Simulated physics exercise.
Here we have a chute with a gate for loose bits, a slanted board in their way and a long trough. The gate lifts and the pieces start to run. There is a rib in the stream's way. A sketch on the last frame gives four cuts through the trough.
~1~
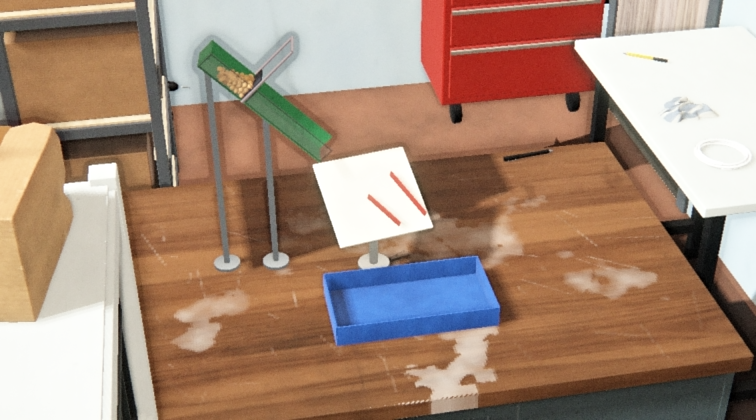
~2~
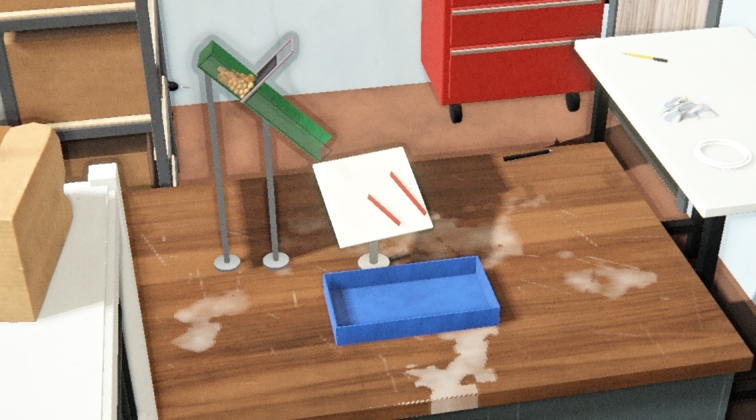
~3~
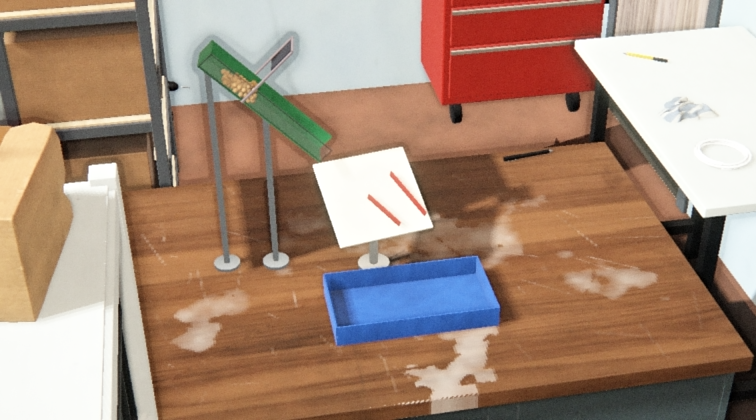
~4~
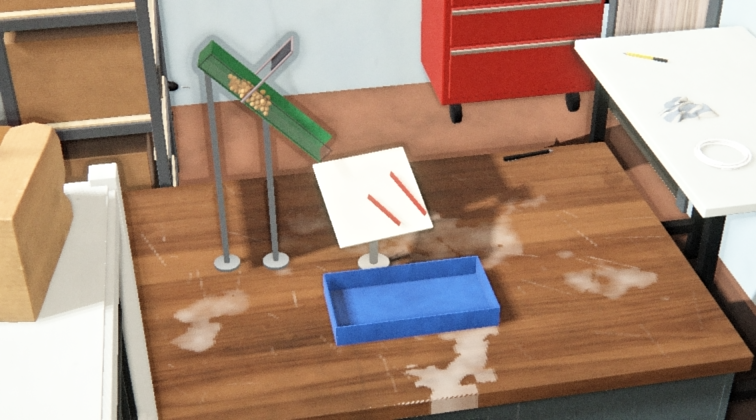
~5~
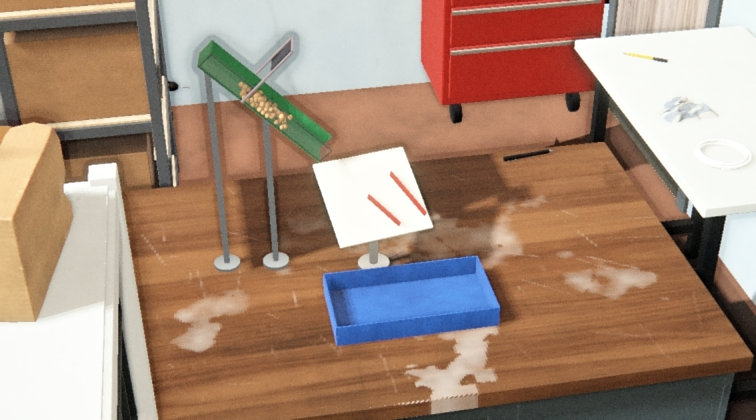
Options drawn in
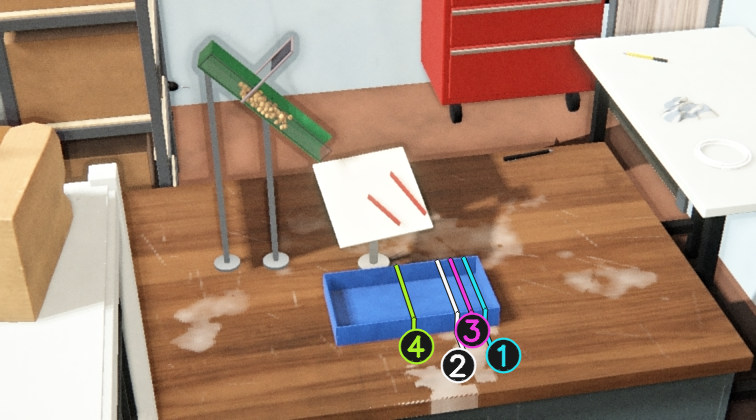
At the start, small round tan pieces sit bunched behind a gate near the top of a sloping green chute, above a tilted white board with two red ribs and an empty blue trough. The gate lifts, and the pieces slide down to the right, spreading along the chute.
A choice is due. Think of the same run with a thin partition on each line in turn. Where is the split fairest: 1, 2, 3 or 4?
Take 2.
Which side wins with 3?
More lands on the left.
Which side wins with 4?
The right side.
On the marked copy, line 1 crosses the front rim at (485, 309); line 2 crosses the front rim at (457, 313); line 3 crosses the front rim at (471, 311); line 4 crosses the front rim at (413, 318).
If 1 is chosen, of what is caught, nearly all on the left of the divider, a stray few on the right.
If 2 is chosen, of what is caught, about two thirds on the left of the divider, about a third on the right.
If 3 is chosen, of what is caught, nearly all on the left of the divider, a small part on the right.
If 4 is chosen, of what is caught, about a quarter on the left of the divider, most on the right.
